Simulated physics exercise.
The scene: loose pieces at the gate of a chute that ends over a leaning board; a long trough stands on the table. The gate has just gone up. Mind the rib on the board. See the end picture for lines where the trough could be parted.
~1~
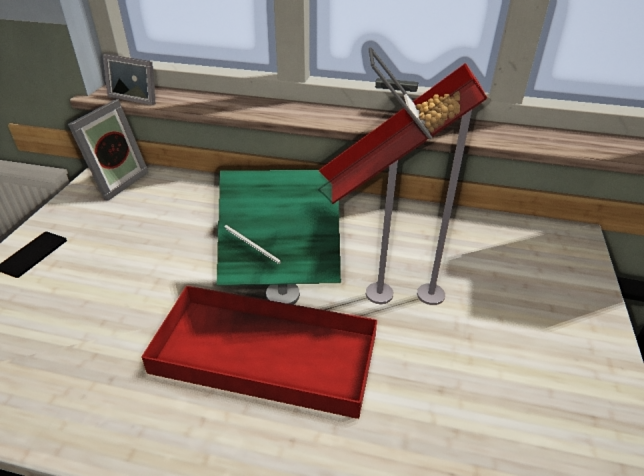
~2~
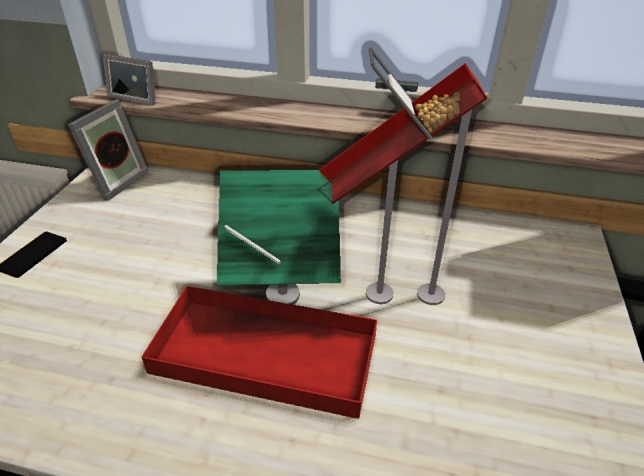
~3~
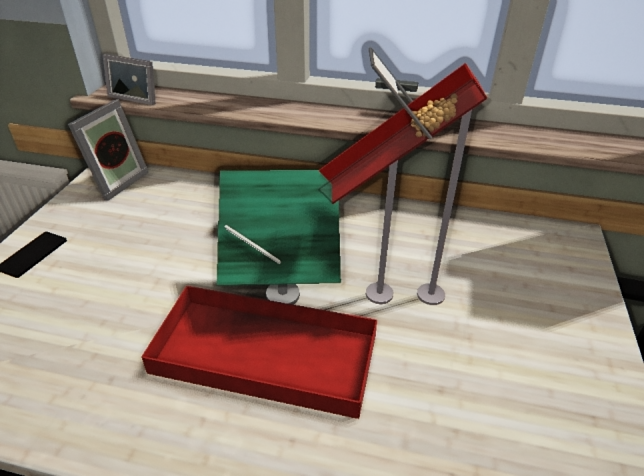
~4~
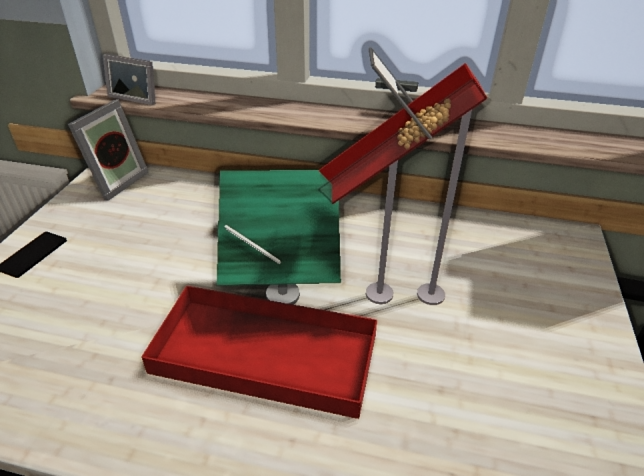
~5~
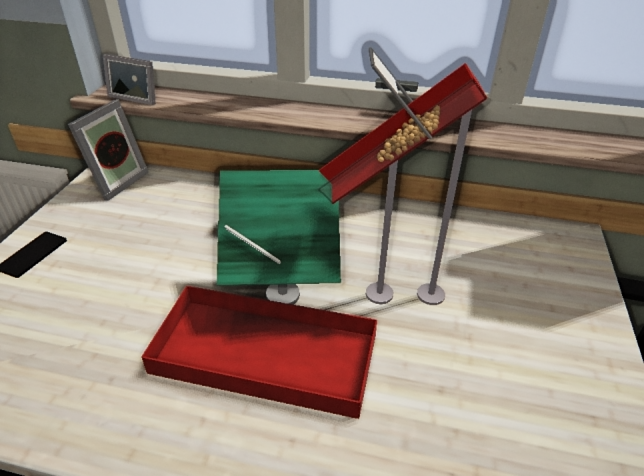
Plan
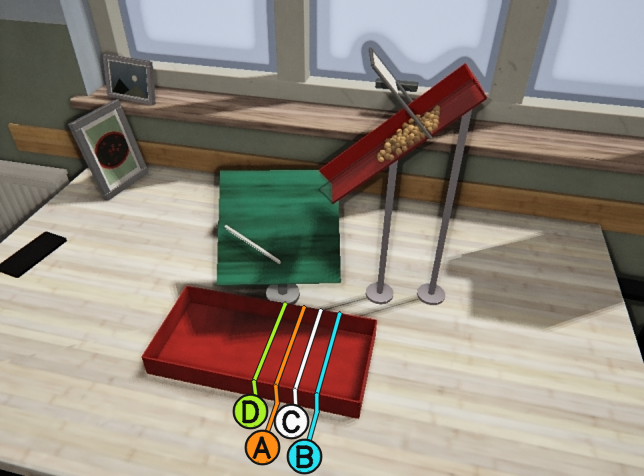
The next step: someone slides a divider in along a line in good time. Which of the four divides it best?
A beats the others.
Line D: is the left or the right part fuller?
More lands on the right.
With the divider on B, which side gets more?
Left.
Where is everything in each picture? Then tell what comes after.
Load behind the gate near (436, 110), dried chickpeas; lip of the chute near (333, 194), sloping fairly steeply, in the first frame.
Middle of the board near (279, 225), tilted fairly steeply; middle of its low edge near (279, 284); of its high edge near (279, 170), in the second frame.
Front corners of the trough near (142, 357) and (360, 402), empty; front of the load near (419, 134), in the third frame.
Middle of the load near (420, 123); its front near (401, 143), close to a quarter of the way to the lip; rib from (225, 226) to (279, 261), in the fourth frame.
Middle of the load near (406, 132); its front near (379, 158), close to half of the way to the lip, in the fifth frame.
On the marked copy, line A crosses the front rim at (276, 385); line B crosses the front rim at (317, 393); line C crosses the front rim at (295, 389); line D crosses the front rim at (254, 380).
Choosing A, of what is caught, close to half on the left of the divider, close to half on the right.
Choosing B, of what is caught, all but a few on the left of the divider, only a few on the right.
Choosing C, of what is caught, all but a few on the left of the divider, a small share on the right.
Choosing D, of what is caught, a small share on the left of the divider, all but a few on the right.
